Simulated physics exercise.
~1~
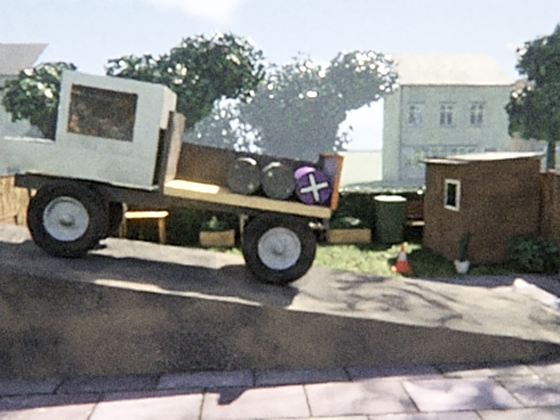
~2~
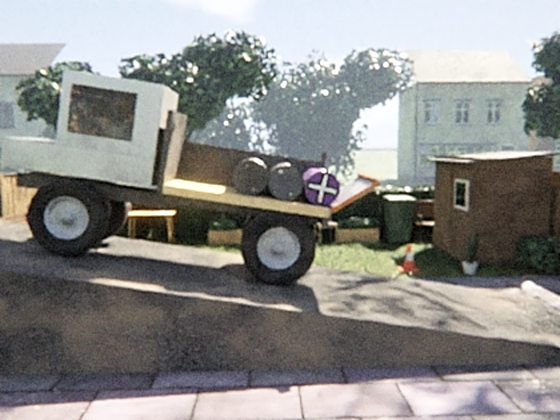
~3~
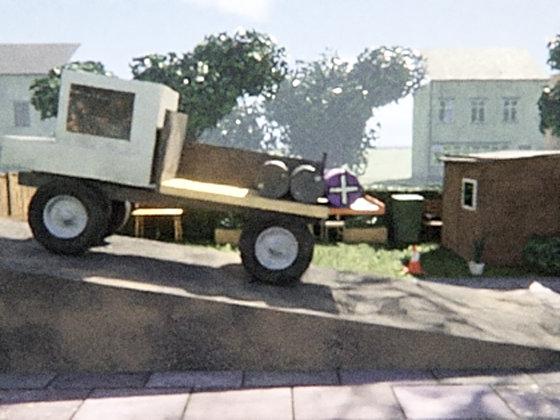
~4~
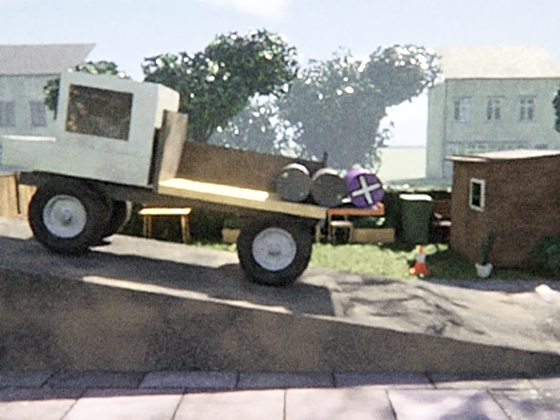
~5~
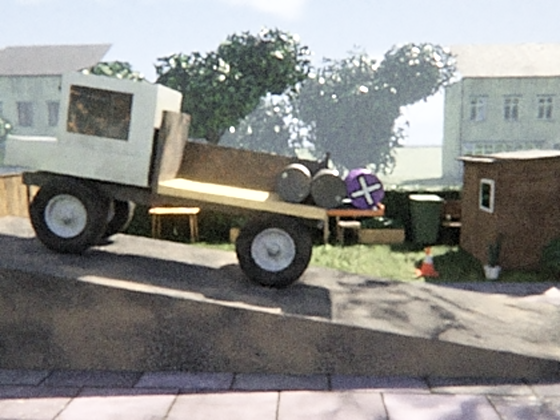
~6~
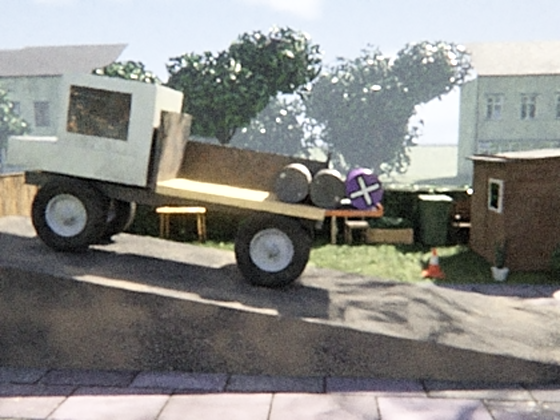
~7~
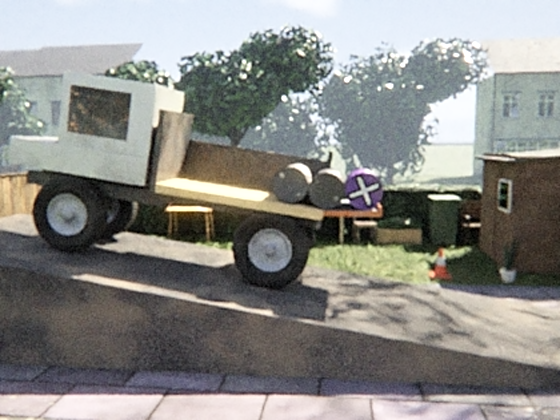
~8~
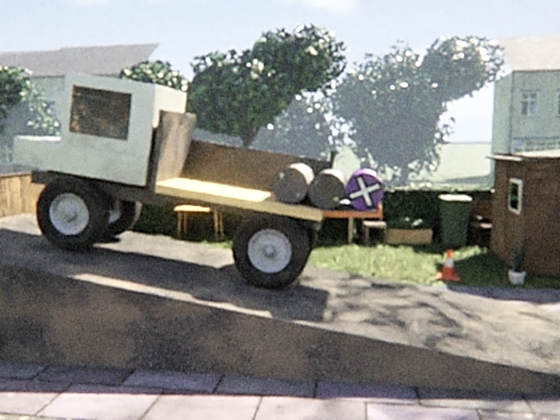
On a sloping ramp, a pick-up's tailgate dropping open, three drums rolling right, the purple one stopping on the lowered gate.
